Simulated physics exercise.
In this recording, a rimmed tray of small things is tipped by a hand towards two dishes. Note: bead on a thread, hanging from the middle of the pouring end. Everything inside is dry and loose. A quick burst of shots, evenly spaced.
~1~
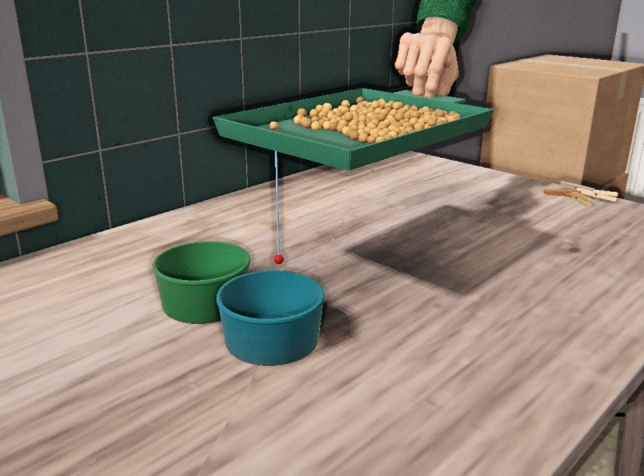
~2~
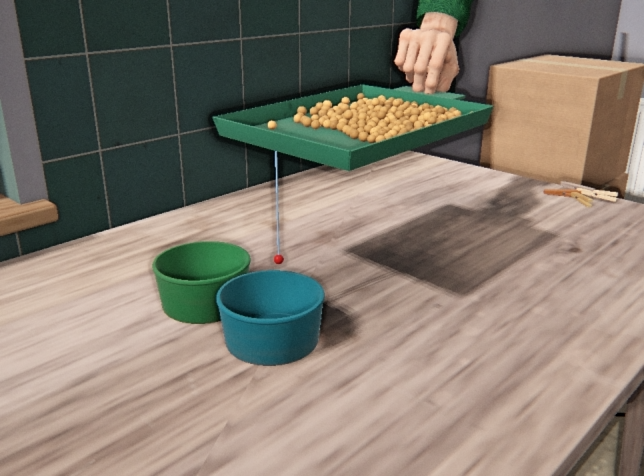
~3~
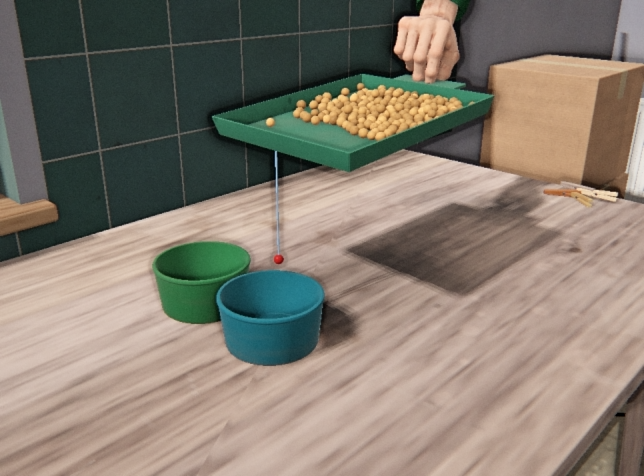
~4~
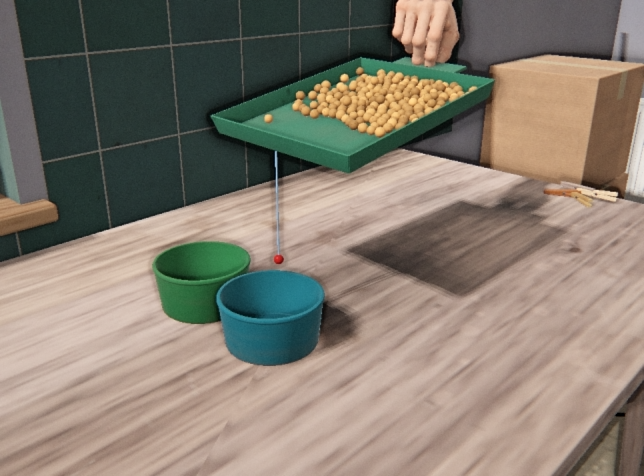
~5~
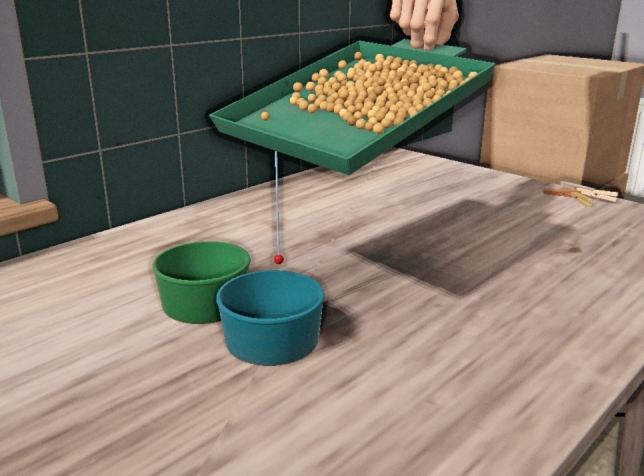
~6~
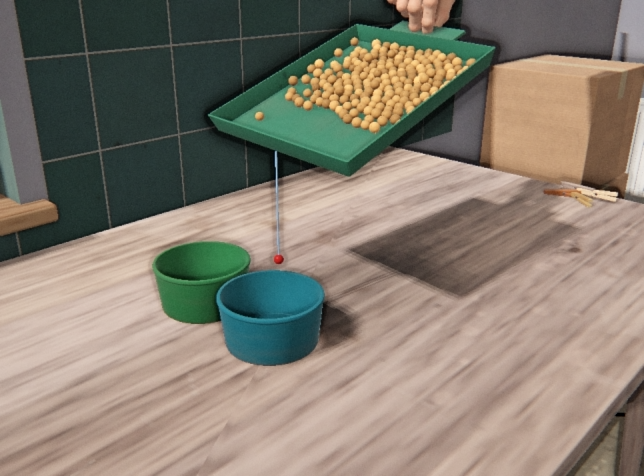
The footage shows a hand gradually raising the back of a green rimmed tray of small round beads, tilting it toward its front right corner above a green dish and a blue dish, while the beads shift slightly inside.
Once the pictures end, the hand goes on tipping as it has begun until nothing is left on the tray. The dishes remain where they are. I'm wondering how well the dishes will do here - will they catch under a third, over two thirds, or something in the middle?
I'd say something in the middle.
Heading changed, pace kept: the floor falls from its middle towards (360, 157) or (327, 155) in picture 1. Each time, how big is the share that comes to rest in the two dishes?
I'd say some 10 in a hundred at first, then 30 in a hundred.
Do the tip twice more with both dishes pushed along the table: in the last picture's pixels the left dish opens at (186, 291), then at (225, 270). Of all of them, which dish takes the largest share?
With the first placement it's the one to the right, with the second it's the one to the right.
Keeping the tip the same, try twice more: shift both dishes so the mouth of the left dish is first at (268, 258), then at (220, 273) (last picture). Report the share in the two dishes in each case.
Roughly 10% on the first try and 80% on the second.
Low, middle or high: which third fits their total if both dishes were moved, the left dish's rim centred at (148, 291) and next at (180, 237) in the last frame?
First less than a third, then less than a third.
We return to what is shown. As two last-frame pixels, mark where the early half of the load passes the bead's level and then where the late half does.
Roughly (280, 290) first, then roughly (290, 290).
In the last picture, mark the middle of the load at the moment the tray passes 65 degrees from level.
The middle of the pieces lands at roughly (299, 148).
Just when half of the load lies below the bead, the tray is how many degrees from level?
Around 95° at that moment.
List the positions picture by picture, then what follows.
In the first frame, corners of the pouring end (219, 117) and (350, 149), level; middle of the load (390, 120), round wooden beads; left dish (164, 293); right dish (232, 332); bead on its thread (279, 259).
In the second frame, corners of the pouring end (219, 117) and (349, 149), level; middle of the load (390, 118).
In the third frame, corners of the pouring end (218, 116) and (349, 151), tipped barely, lowest at the right corner; middle of the load (390, 110).
In the fourth frame, corners of the pouring end (217, 115) and (348, 153), tipped a little, lowest at the right corner; middle of the load (390, 99).
In the fifth frame, corners of the pouring end (216, 114) and (347, 155), tipped a little, lowest at the right corner; middle of the load (388, 88).
In the sixth frame, corners of the pouring end (214, 114) and (346, 158), tipped clearly, lowest at the right corner; middle of the load (385, 78), the larger part on the move; left dish (164, 293); right dish (232, 332).
Just after the last frame, tray tipped steeply; roughly two thirds on the tray; about a tenth in the right dish; just a few in the left dish; about a tenth outside both; roughly a quarter in the air.
A moment on, tray tipped past a quarter turn; about a tenth on the tray; roughly a third in the right dish; just a few in the left dish; roughly a third outside both; roughly a quarter in the air.
Further on, tray tipped past a quarter turn; roughly half in the right dish; just a few in the left dish; roughly half outside both.
When it is over, tray tipped past a quarter turn; roughly half in the right dish; just a few in the left dish; roughly half outside both.
